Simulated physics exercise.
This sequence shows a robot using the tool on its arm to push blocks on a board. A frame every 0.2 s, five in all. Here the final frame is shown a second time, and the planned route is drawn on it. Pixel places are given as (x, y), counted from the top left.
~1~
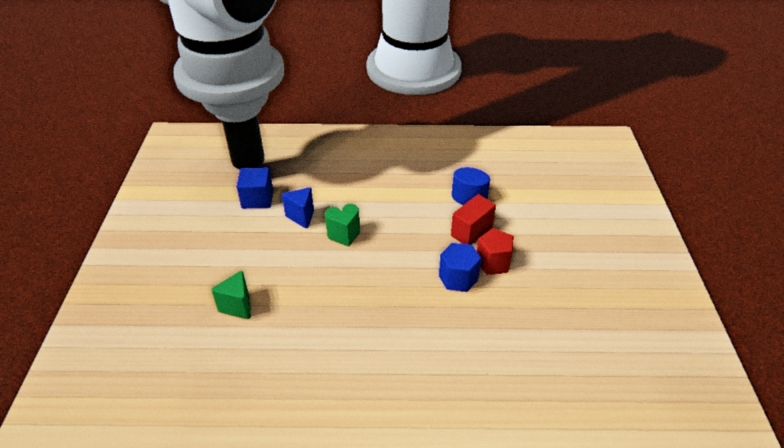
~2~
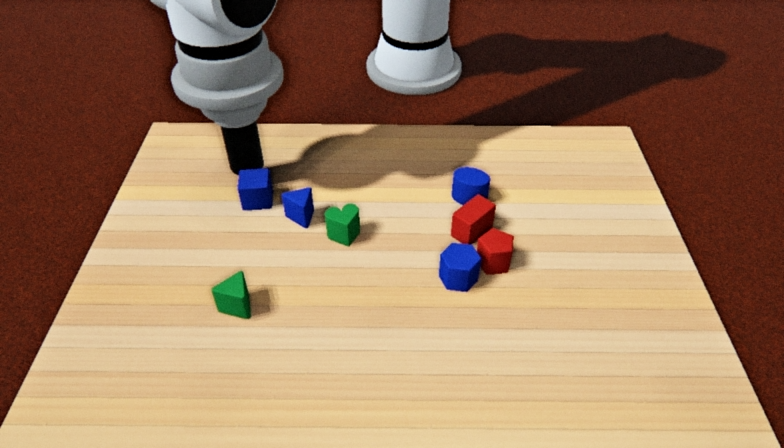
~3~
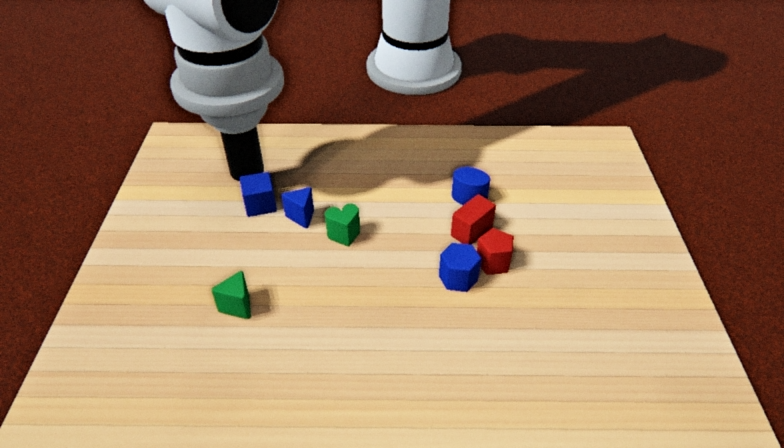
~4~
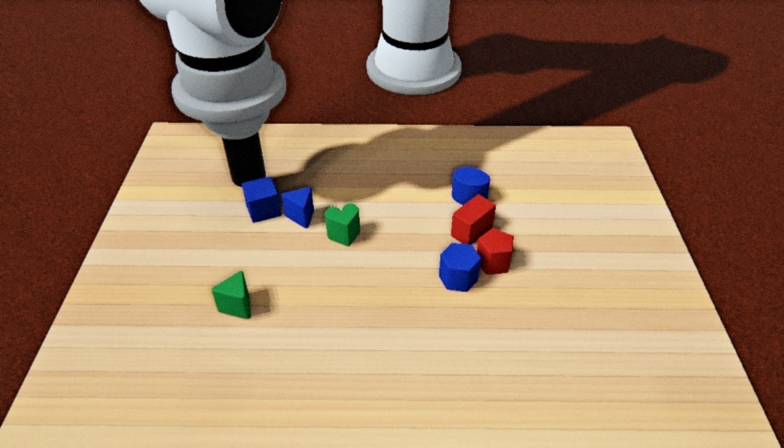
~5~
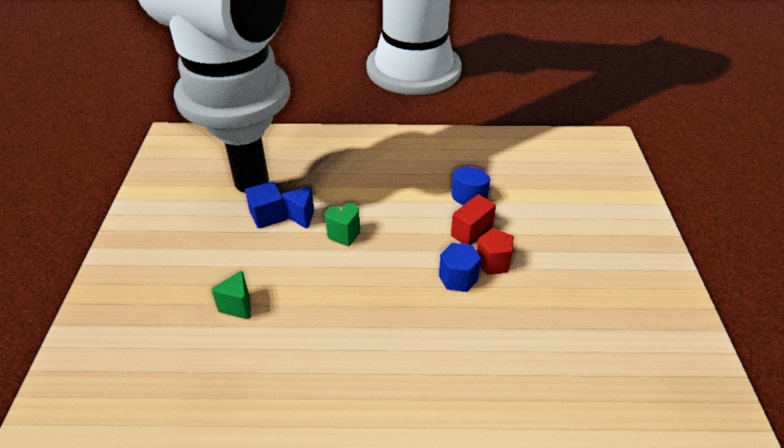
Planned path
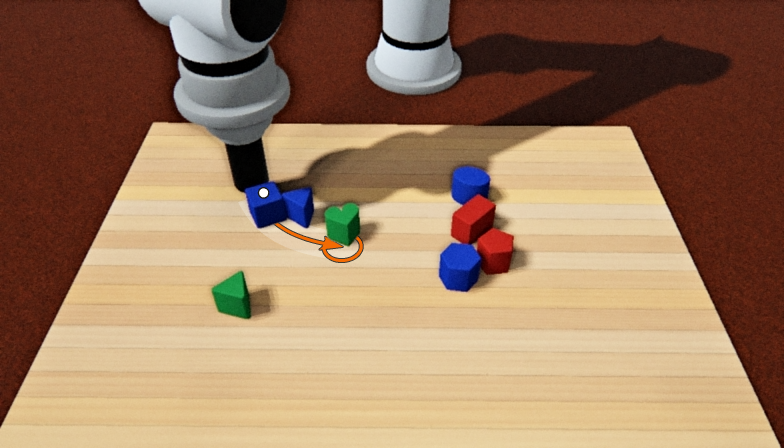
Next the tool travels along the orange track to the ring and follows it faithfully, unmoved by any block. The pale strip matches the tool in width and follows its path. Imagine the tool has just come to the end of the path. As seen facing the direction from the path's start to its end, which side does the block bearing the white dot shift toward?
Shifted right.
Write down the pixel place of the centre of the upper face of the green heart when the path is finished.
The middle of its top is at (373, 214).
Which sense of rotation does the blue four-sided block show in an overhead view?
Its rotation is clockwise.
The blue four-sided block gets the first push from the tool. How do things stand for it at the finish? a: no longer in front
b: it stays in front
I'll go with a - no longer in front.
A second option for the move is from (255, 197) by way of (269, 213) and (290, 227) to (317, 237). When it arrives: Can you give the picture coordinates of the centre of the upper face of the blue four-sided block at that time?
Around pixel (313, 240).
The line goes from (255, 197) by way of (272, 220) and (303, 238) to (343, 247); the dot is on the blue four-sided block.
The first path, step by step. One third of the way, tool at (271, 208); blue four-sided block at (285, 218); blue triangular block at (306, 196).
Two thirds of the way, tool at (301, 225); blue four-sided block at (310, 240), turned 20° clockwise; blue triangular block at (326, 200), turned 85° anticlockwise.
At the end, tool at (342, 234); blue four-sided block at (320, 248), turned 40° clockwise; blue triangular block at (334, 201), turned 140° anticlockwise; green heart at (373, 214), turned 15° clockwise.
